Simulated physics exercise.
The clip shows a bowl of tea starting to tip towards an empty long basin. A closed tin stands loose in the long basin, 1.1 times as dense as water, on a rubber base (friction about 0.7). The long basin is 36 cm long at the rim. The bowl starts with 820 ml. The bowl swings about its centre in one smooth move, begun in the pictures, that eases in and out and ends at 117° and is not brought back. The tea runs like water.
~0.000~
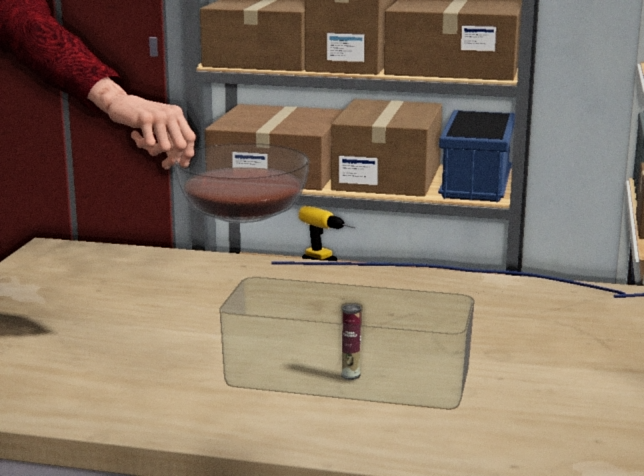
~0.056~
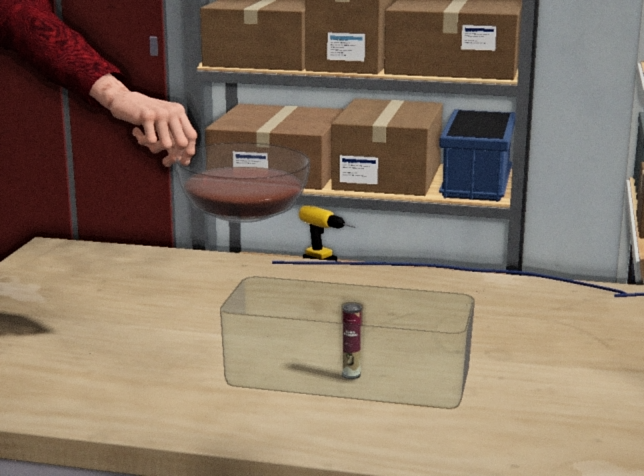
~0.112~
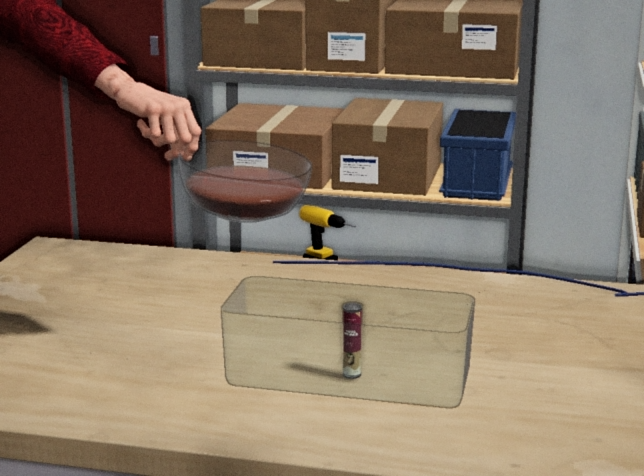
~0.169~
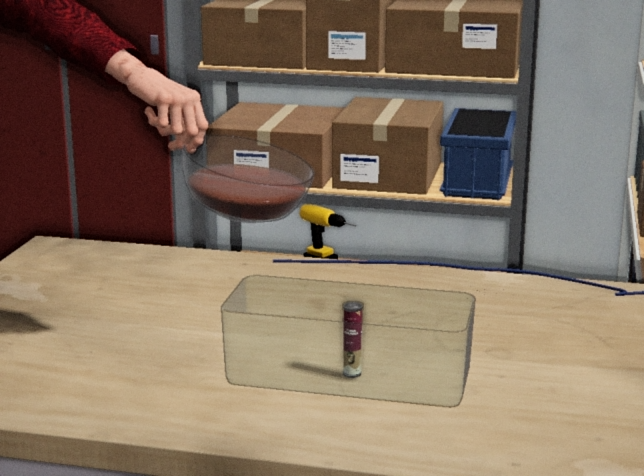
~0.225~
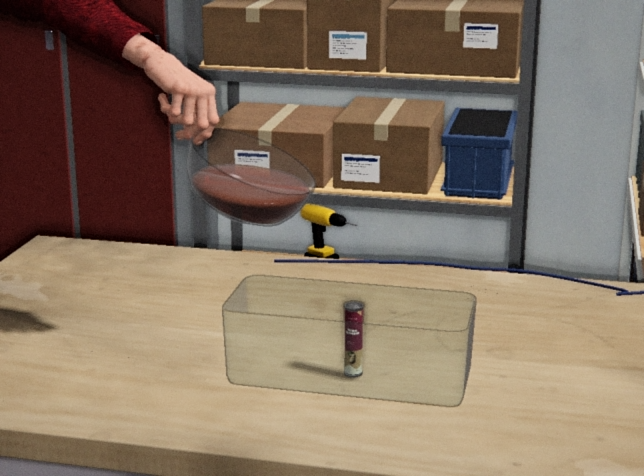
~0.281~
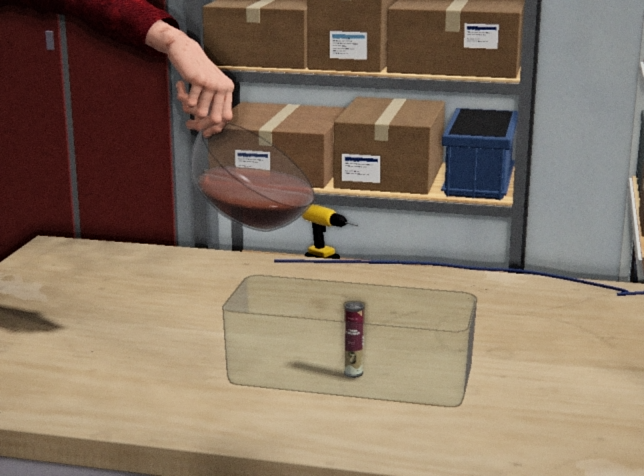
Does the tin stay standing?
The tin topples.
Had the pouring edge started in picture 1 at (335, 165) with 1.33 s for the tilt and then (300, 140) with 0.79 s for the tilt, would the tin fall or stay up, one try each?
First it stays up; then it topples.
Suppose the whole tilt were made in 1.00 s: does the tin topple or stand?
Then it falls.
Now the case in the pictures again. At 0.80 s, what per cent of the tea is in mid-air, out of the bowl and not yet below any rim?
About 3 per cent.
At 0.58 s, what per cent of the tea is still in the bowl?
Some 10 per cent.
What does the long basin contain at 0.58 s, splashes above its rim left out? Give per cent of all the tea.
Some 52 per cent.
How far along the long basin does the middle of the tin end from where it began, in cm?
Some 8.5 cm.
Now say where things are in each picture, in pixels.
In the first picture, it leans 0°; its right rim is at (306, 166); the tea meets the walls at (187, 178) and (302, 186); the long basin's rim runs from (232, 295) to (470, 316); the tin's top is at (352, 311).
In the second picture, it leans 2°; its right rim is at (307, 167); the tea meets the walls at (188, 177) and (303, 186).
In the third picture, it leans 6°; its right rim is at (309, 171); the tea meets the walls at (189, 175) and (304, 188).
In the fourth picture, it leans 13°; its right rim is at (311, 179); the tea meets the walls at (191, 173) and (306, 190).
In the fifth picture, it leans 23°; its right rim is at (313, 190); the tea meets the walls at (196, 171) and (310, 192).
In the sixth picture, it leans 34°; its right rim is at (311, 204); the tea meets the walls at (202, 172) and (309, 195); 1 per cent is over the edge.
Then, 0.58 s in, the tilt is 100° and 9 per cent is still to pour; the tin stands where it began.
Then, 0.80 s in, the tilt is 117° and 0 per cent is still to pour; the tin leans 17°.
Then, 1.02 s in, the tilt is 117° and 0 per cent is still to pour; the tin lies on its side.
Then, 1.27 s in, the tilt is 117° and 0 per cent is still to pour; the tin lies on its side.
Finally, the tin lies on its side.
